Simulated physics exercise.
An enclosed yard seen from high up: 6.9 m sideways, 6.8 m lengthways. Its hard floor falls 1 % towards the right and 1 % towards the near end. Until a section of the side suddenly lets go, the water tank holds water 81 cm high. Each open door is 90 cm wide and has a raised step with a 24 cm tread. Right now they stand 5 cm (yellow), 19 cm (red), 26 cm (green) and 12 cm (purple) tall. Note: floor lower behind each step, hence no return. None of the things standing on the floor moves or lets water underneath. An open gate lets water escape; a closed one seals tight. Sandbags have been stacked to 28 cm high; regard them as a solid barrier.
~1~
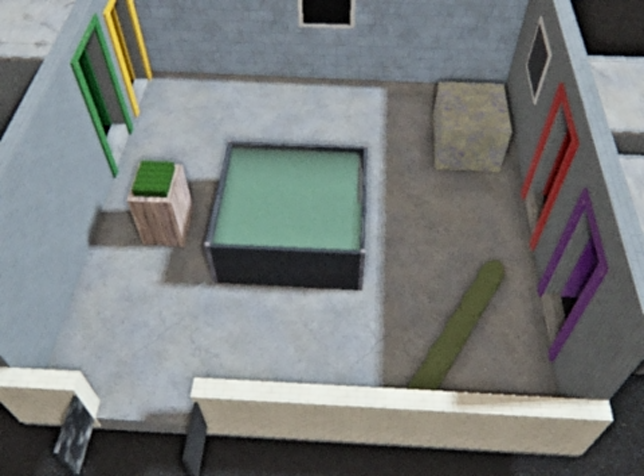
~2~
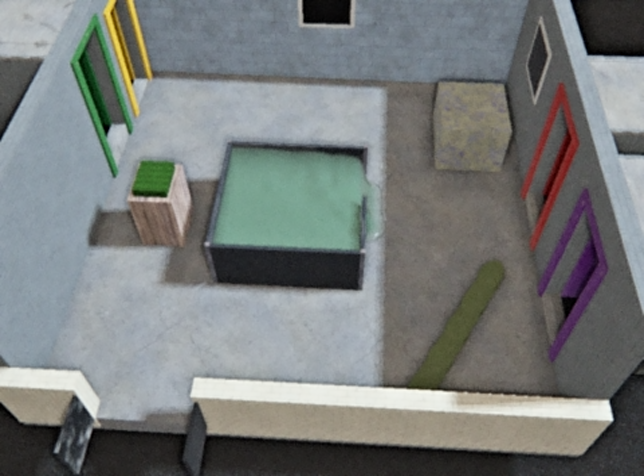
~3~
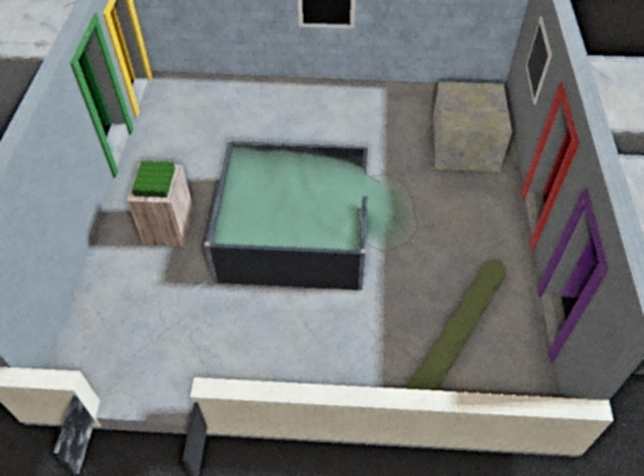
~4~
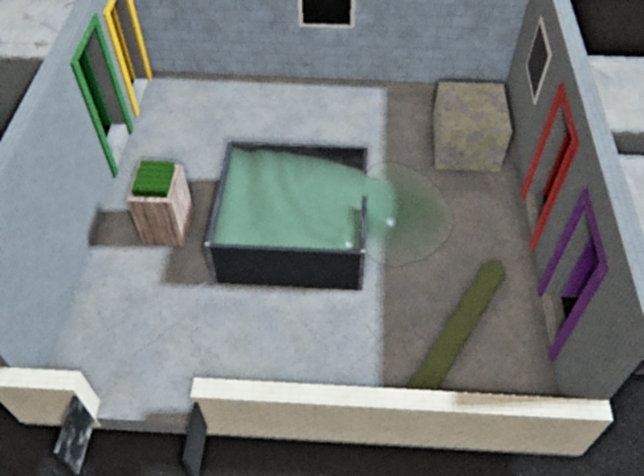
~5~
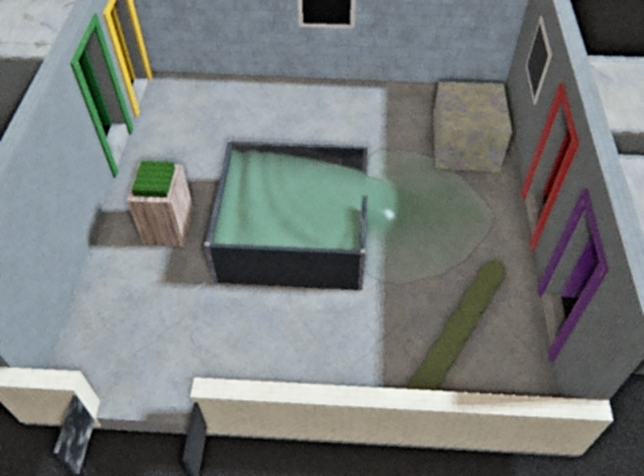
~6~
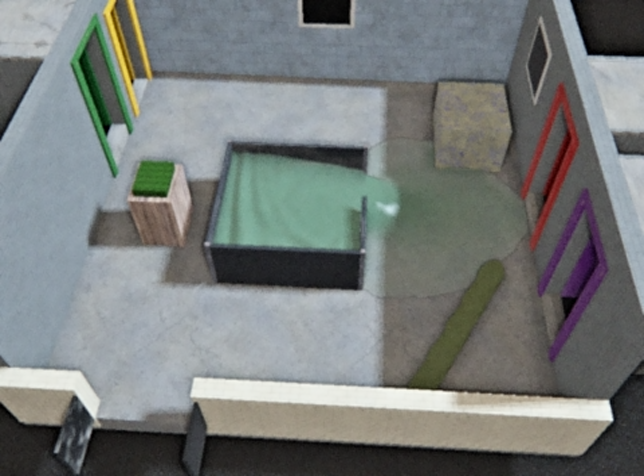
An enclosed yard with grey walls and a hard floor is seen from high up by a still camera. A dark-sided tank of green water sits near the middle, with a green-topped block and green and yellow doorways to the left, and a stone-like block, a mossy strip, and red and purple doorways to the right. The tank's right side opens and water pours out, spreading in a thin, widening sheet to the red doorway as the level inside drops.
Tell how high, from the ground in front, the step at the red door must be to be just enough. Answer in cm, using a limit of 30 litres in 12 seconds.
It must be about 34 cm high.
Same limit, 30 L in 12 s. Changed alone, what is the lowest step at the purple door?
Purple door, minimum about 17 cm.
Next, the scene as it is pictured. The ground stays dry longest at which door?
I'd say the green one.
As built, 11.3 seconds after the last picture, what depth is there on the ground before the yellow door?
Some 3.0 cm.
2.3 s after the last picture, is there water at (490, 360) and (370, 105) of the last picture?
Taking them in turn, they come out submerged and submerged.
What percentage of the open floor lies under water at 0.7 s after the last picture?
I'd say near 20 percent.
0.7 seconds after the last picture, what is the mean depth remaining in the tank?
Average depth: Approx. 55 cm.
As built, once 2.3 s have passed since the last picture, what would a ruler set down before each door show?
Lab note, cm: Yellow 0; red 30; green 0; purple 13.
Then, 0.7 s after the last picture water covers 20 % of the floor, deepest (52 cm) near (519, 180); 39 cm at the red door, 61 litres in over its 19 cm step.
Then, 2.3 s after the last picture water covers 40 % of the floor, deepest (37 cm) near (504, 90); 30 cm at the red door, 225 litres in over its 19 cm step.
Then, 11.3 s after the last picture water covers 95 % of the floor, deepest (17 cm) near (561, 428); 12 cm at the red door, 277 litres in over its 19 cm step.
At the red door as built, the water peaked near 43 cm, 1.1 s after the last picture.
With a step of 29 cm, 75 litres would have come in within the 12 s; with 39.5 cm, 6 litres. So under 30 litres takes about 34 cm.
